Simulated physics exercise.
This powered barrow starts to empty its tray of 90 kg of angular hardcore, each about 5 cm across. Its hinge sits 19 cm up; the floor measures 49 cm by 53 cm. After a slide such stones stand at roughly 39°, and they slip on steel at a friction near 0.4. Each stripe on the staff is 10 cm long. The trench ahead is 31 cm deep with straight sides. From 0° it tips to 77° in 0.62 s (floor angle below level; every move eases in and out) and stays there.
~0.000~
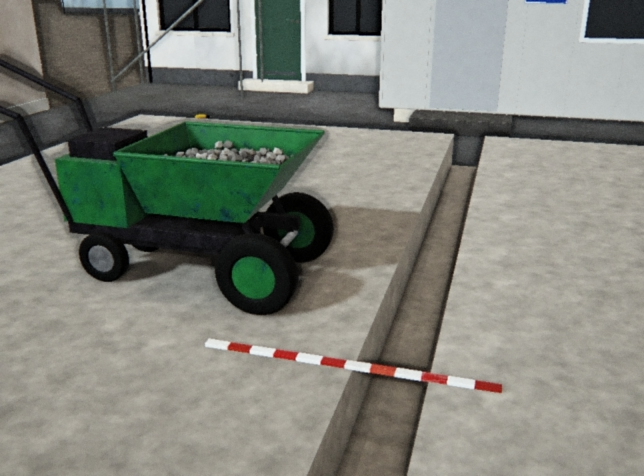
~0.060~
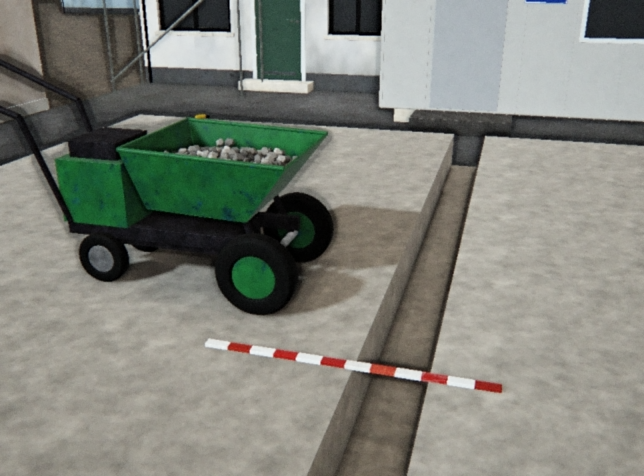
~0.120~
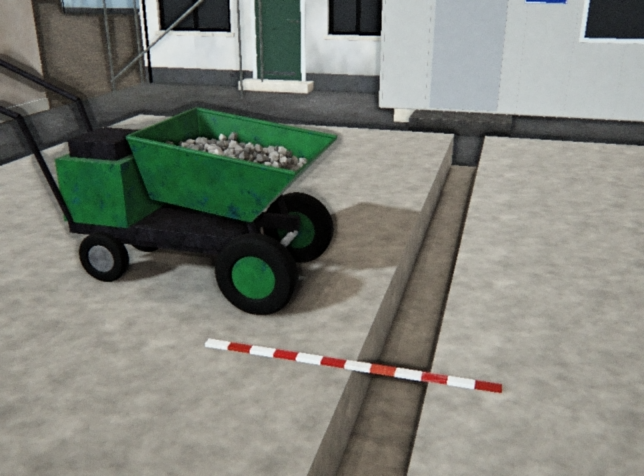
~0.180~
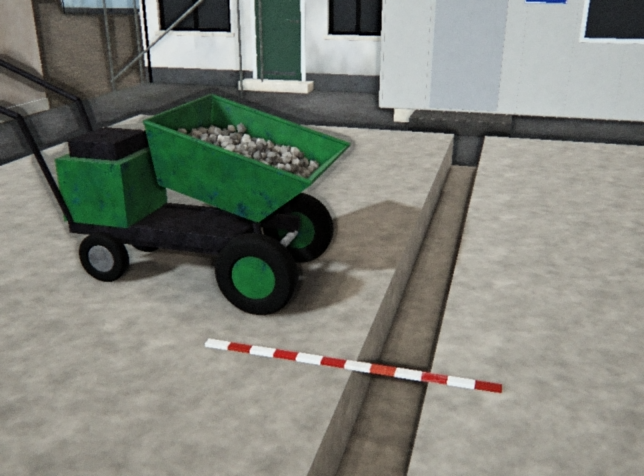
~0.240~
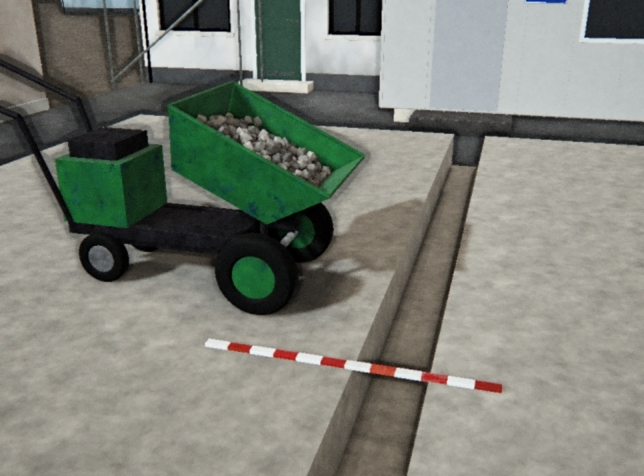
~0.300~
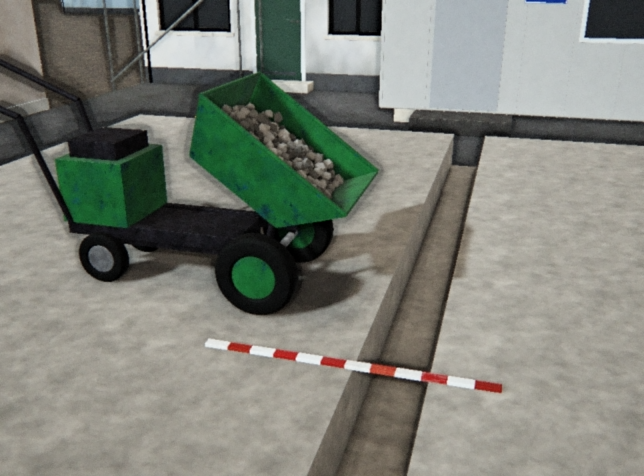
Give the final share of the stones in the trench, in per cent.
Roughly 74 per cent ends in the trench.
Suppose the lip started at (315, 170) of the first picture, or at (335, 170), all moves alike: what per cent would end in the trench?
Near 40 per cent from the first place, 25 from the second.
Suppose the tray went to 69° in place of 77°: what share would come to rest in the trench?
Then about 55 per cent.
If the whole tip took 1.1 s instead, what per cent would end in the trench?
Then about 95 per cent.
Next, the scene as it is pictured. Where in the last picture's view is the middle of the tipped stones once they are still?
Near (424, 341).
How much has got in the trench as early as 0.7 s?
About 25 per cent by then.
After 0.5 s the floor is at 64°; 100 % in the tray; the foremost stones are at (363, 237).
After 0.7 s the floor is at 77°; 72 % in the tray, 26 % in the trench, 2 % past the trench; the foremost stones are at (452, 303).
After 1.1 s the floor is at 77°; 15 % in the tray, 59 % in the trench, 26 % past the trench; the foremost stones are at (604, 315).
After 3.0 s the floor is at 77°; 0 % in the tray, 74 % in the trench, 26 % past the trench; the foremost stones are past the picture's edge.
